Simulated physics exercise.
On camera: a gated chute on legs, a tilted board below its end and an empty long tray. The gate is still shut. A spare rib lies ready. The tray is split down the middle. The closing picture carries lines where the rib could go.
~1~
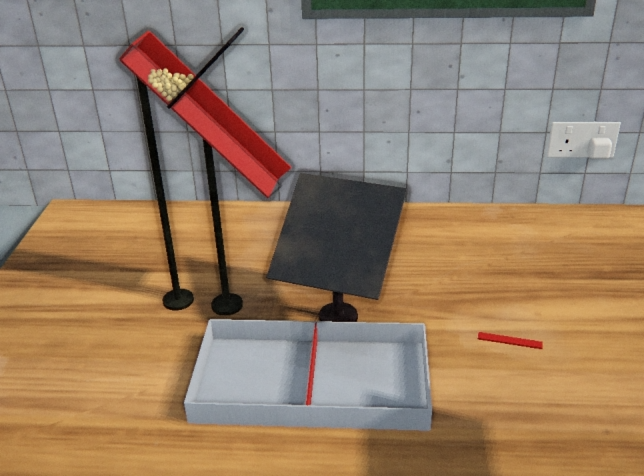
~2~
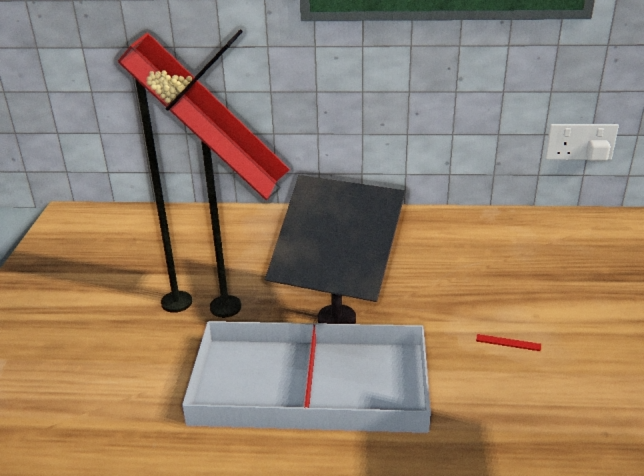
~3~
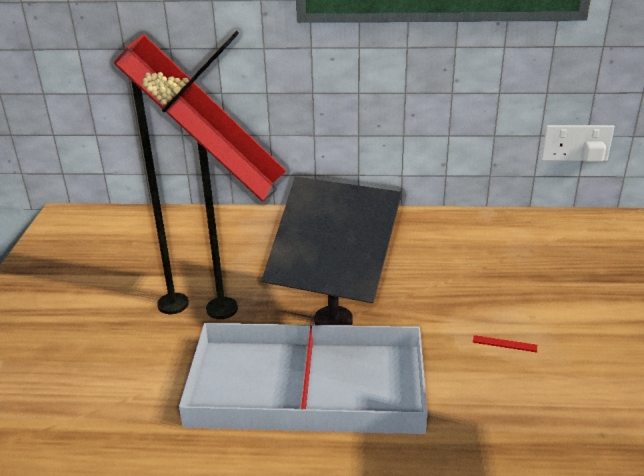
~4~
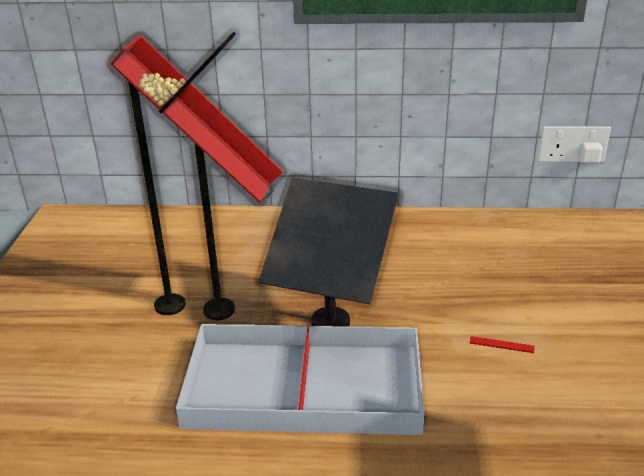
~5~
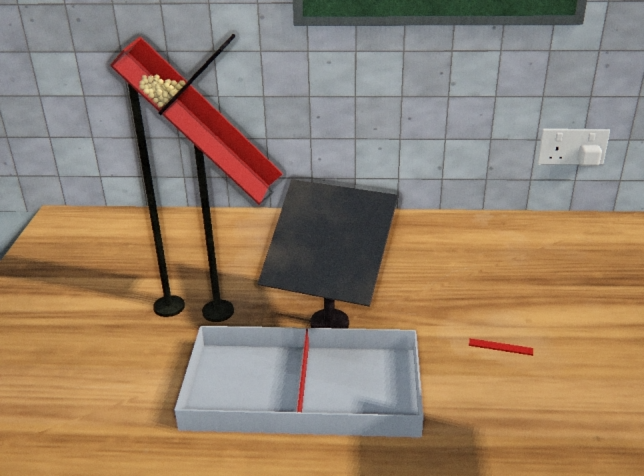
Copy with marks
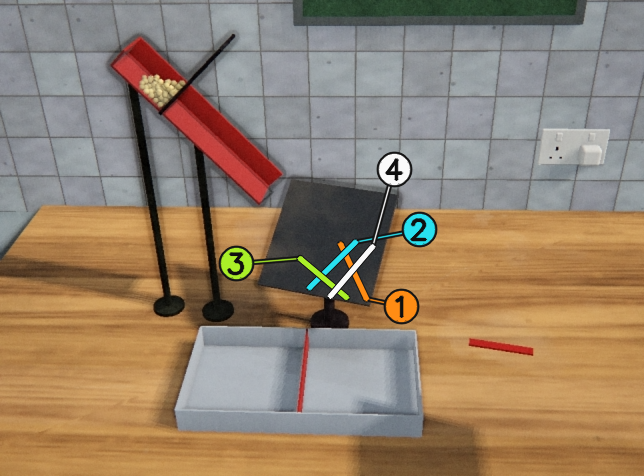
At the start, pale beans sit behind a black gate in a sloping red chute on legs, with a tilted dark board and an empty, divided grey tray below. The view then drifts very slightly, while the beans, gate, board, tray and loose red strip all stay still.
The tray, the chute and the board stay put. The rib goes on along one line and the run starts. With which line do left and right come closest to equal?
The best line is 4.
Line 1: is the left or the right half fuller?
The right half.
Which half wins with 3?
The right half.
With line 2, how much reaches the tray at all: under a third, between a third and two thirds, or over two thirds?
Line 2 gives over two thirds.
On the marked copy, line 1 from (340, 244) to (366, 298); line 2 from (355, 242) to (309, 287); line 3 from (300, 258) to (346, 297); line 4 from (372, 246) to (330, 296).
Choosing 1, of what is caught, about a quarter in the left half, most in the right.
Choosing 2, of what is caught, most in the left half, a small part in the right.
Choosing 3, of what is caught, a small part in the left half, most in the right.
Choosing 4, of what is caught, about two thirds in the left half, about a third in the right.
